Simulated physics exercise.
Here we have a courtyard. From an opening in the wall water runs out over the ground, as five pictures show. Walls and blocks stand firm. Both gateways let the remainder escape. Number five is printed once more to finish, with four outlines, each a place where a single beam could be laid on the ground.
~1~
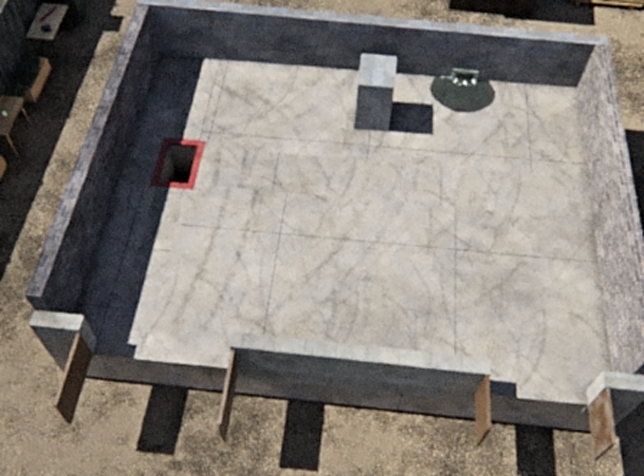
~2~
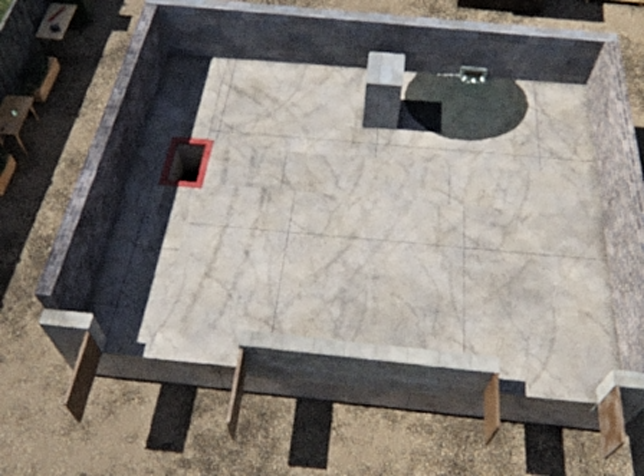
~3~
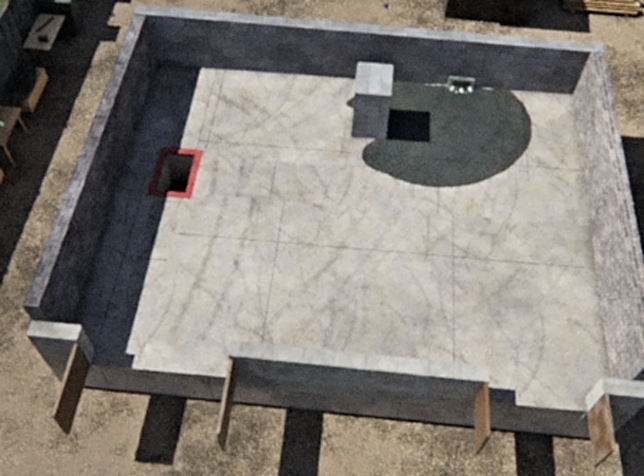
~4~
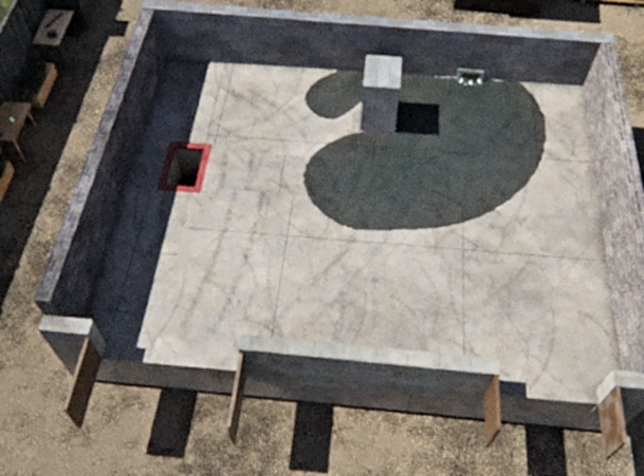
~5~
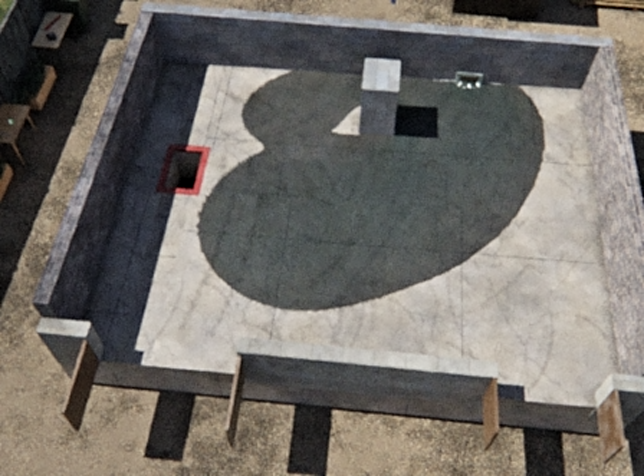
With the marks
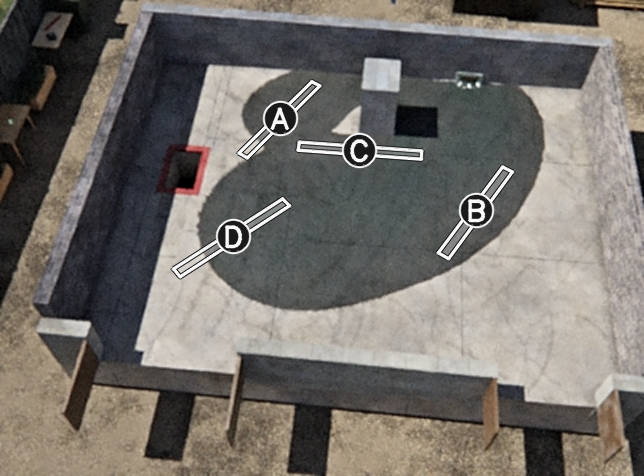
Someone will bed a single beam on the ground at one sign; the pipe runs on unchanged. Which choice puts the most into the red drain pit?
Go for C.
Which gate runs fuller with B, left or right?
More leaves on the left.
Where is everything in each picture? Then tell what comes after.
In the first frame, outfall at (465, 75); red drain pit at (178, 163); open gate at (167, 348); open gate at (533, 385); 2 % of the ground under water, visible out to (479, 107); red drain pit still dry.
In the second frame, 6 % of the ground under water, visible out to (449, 134); red drain pit still dry.
In the third frame, 12 % of the ground under water, visible out to (414, 182); red drain pit still dry.
In the fourth frame, 22 % of the ground under water, visible out to (327, 208); red drain pit still dry.
In the fifth frame, 39 % of the ground under water, visible out to (212, 260); red drain pit still dry.
In white, A from (243, 155) to (315, 83); B from (443, 255) to (507, 169); C from (298, 146) to (421, 155); D from (176, 272) to (286, 202).
For spot A, about 13 % of the stream goes into the red drain pit, about 86 % out by the gates.
For spot B, about 16 % of the stream goes into the red drain pit, about 83 % out by the gates.
For spot C, about 20 % of the stream goes into the red drain pit, about 78 % out by the gates.
For spot D, about 15 % of the stream goes into the red drain pit, about 83 % out by the gates.
